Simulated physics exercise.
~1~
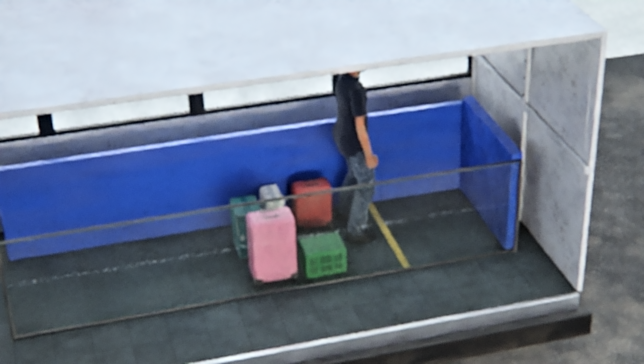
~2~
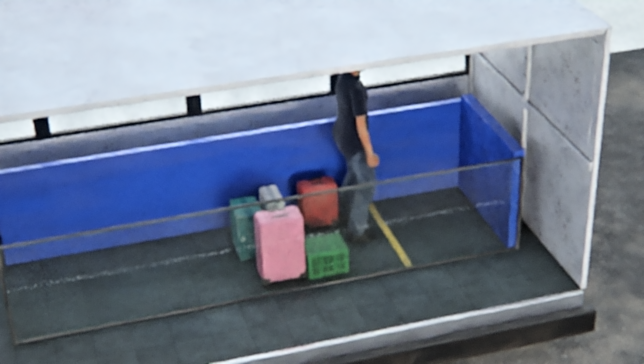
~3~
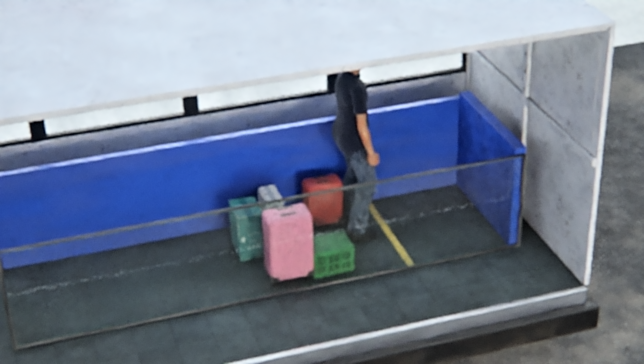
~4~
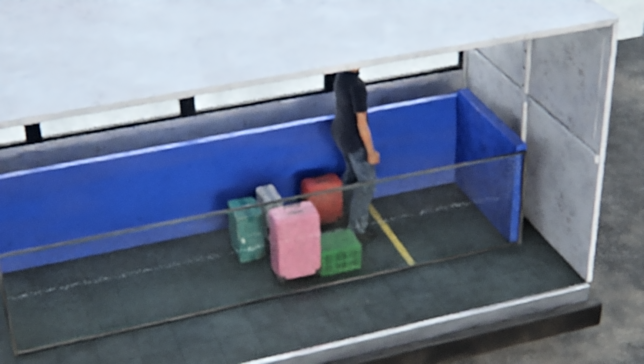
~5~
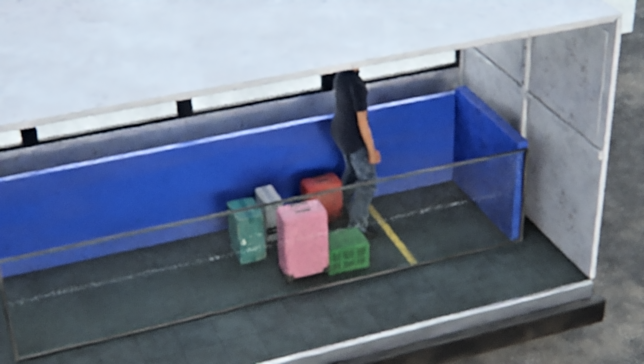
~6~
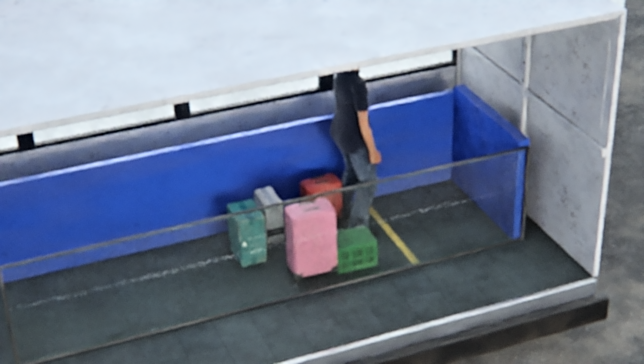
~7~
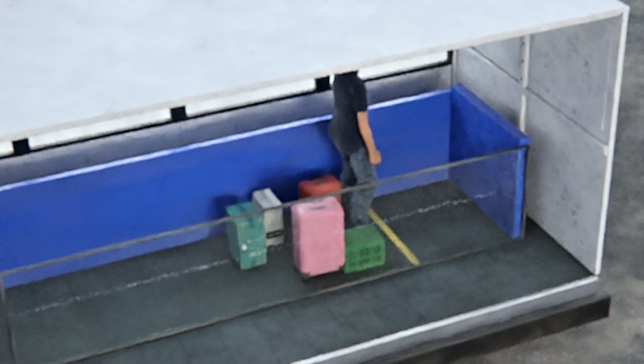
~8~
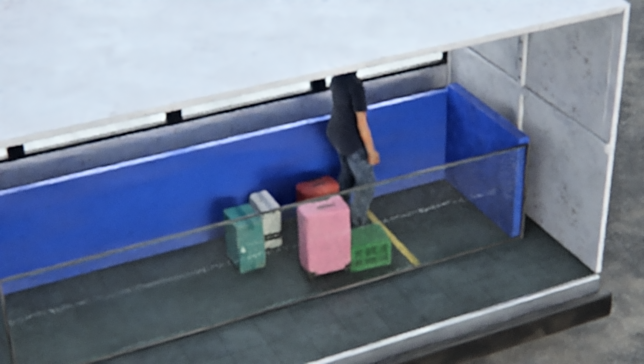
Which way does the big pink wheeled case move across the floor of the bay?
It moves to the right, staying upright as it goes.
